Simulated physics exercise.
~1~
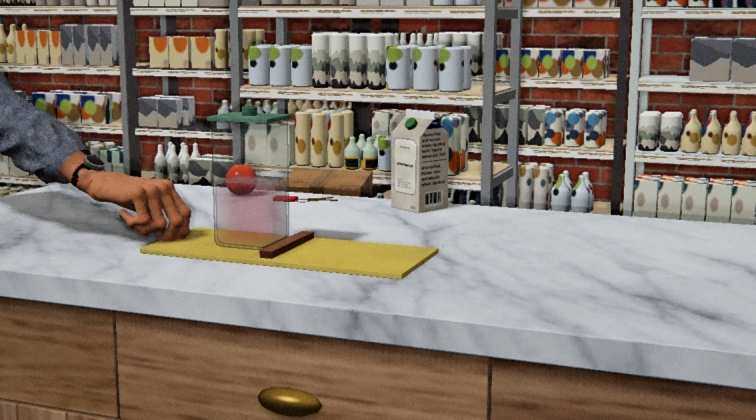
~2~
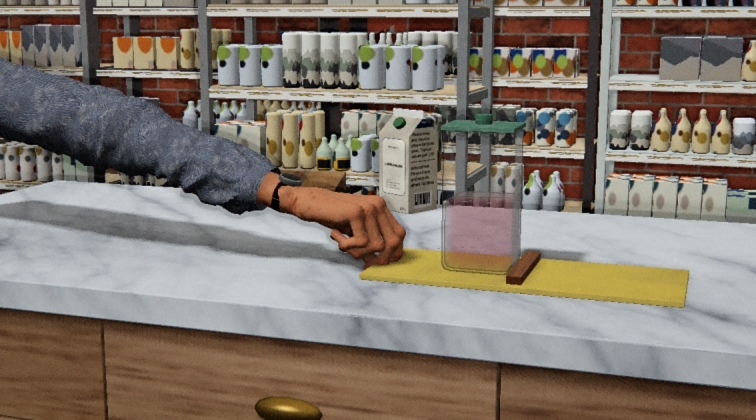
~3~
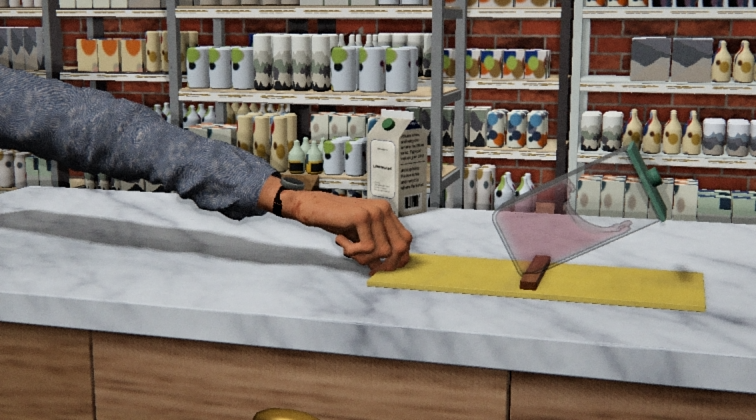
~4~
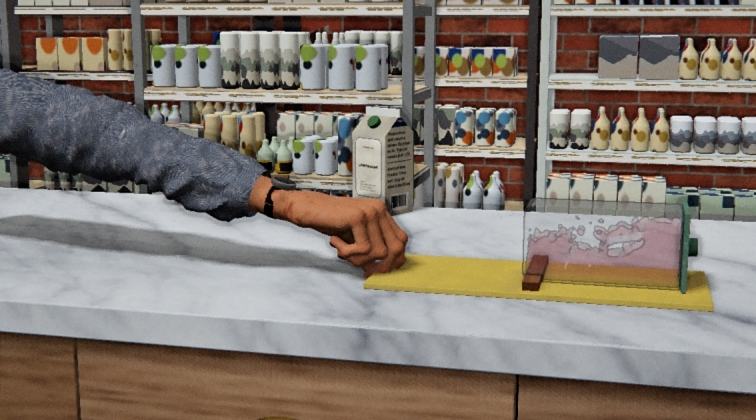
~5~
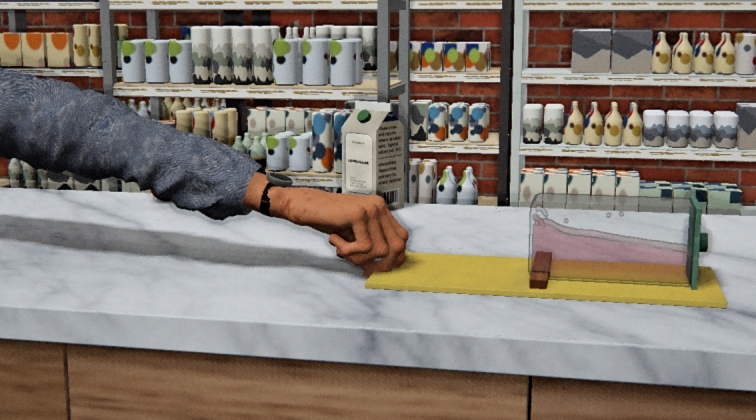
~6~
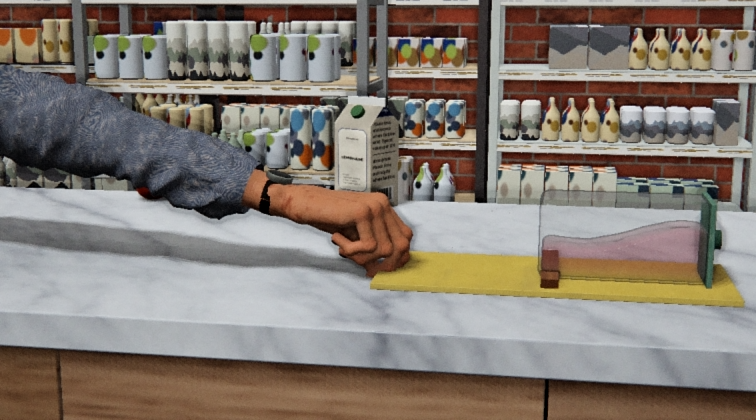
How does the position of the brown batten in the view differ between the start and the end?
At the start the batten is left of the middle of the view, and by the end it is well over on the right side, having moved along with the yellow board.
